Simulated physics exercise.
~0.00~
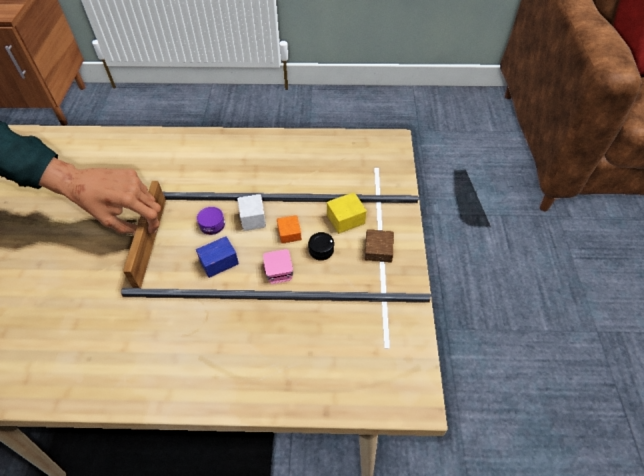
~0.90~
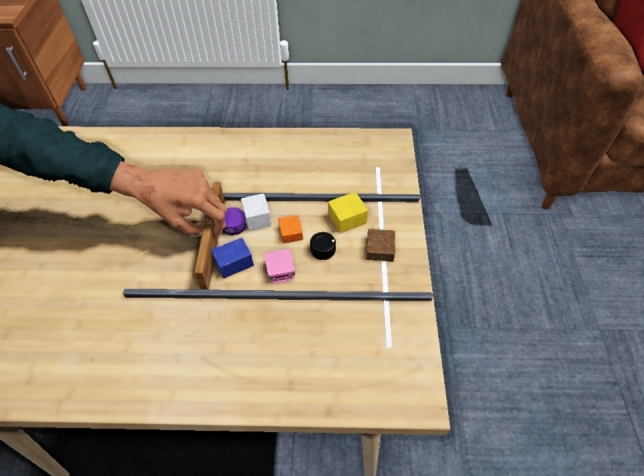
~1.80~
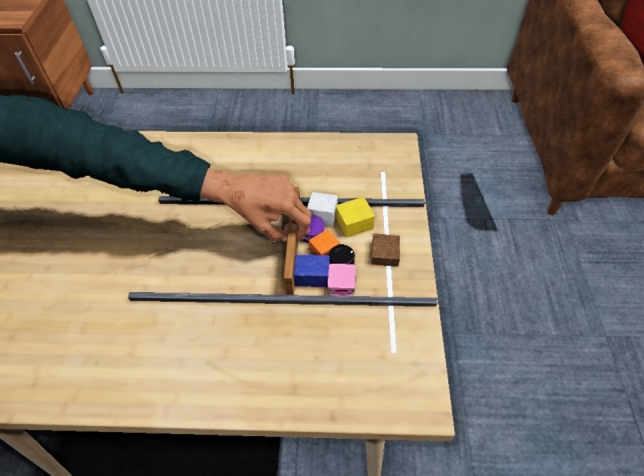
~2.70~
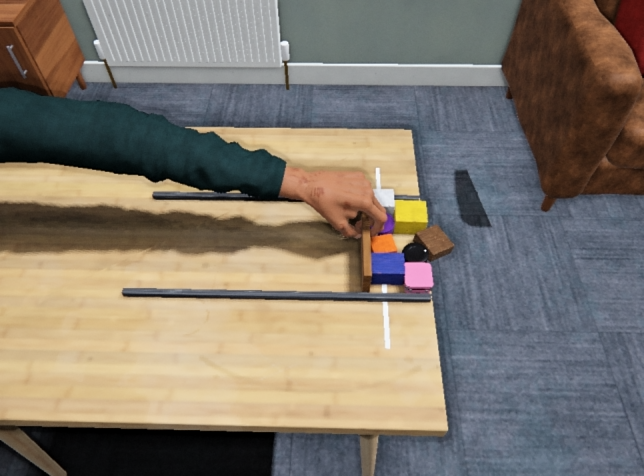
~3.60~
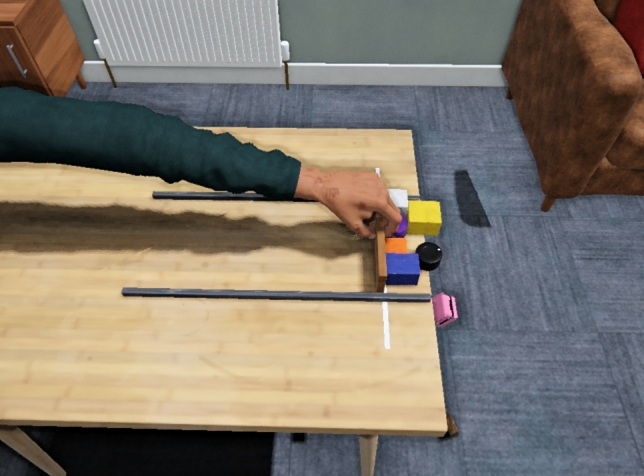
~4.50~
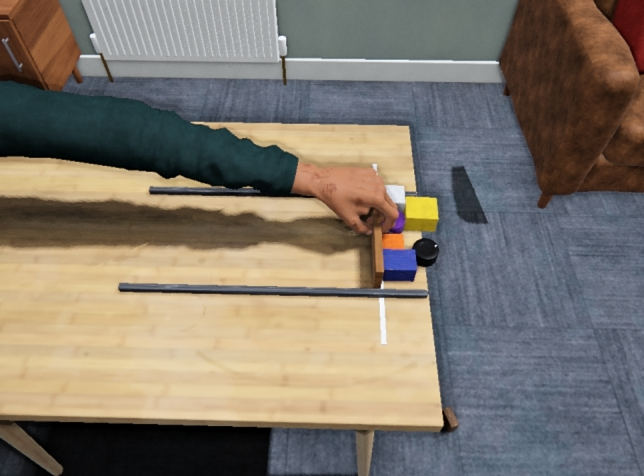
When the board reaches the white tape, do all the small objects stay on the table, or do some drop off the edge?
Some drop off the edge. The brown block and the pink one fall, while the others stay on the table, bunched in front of the board.
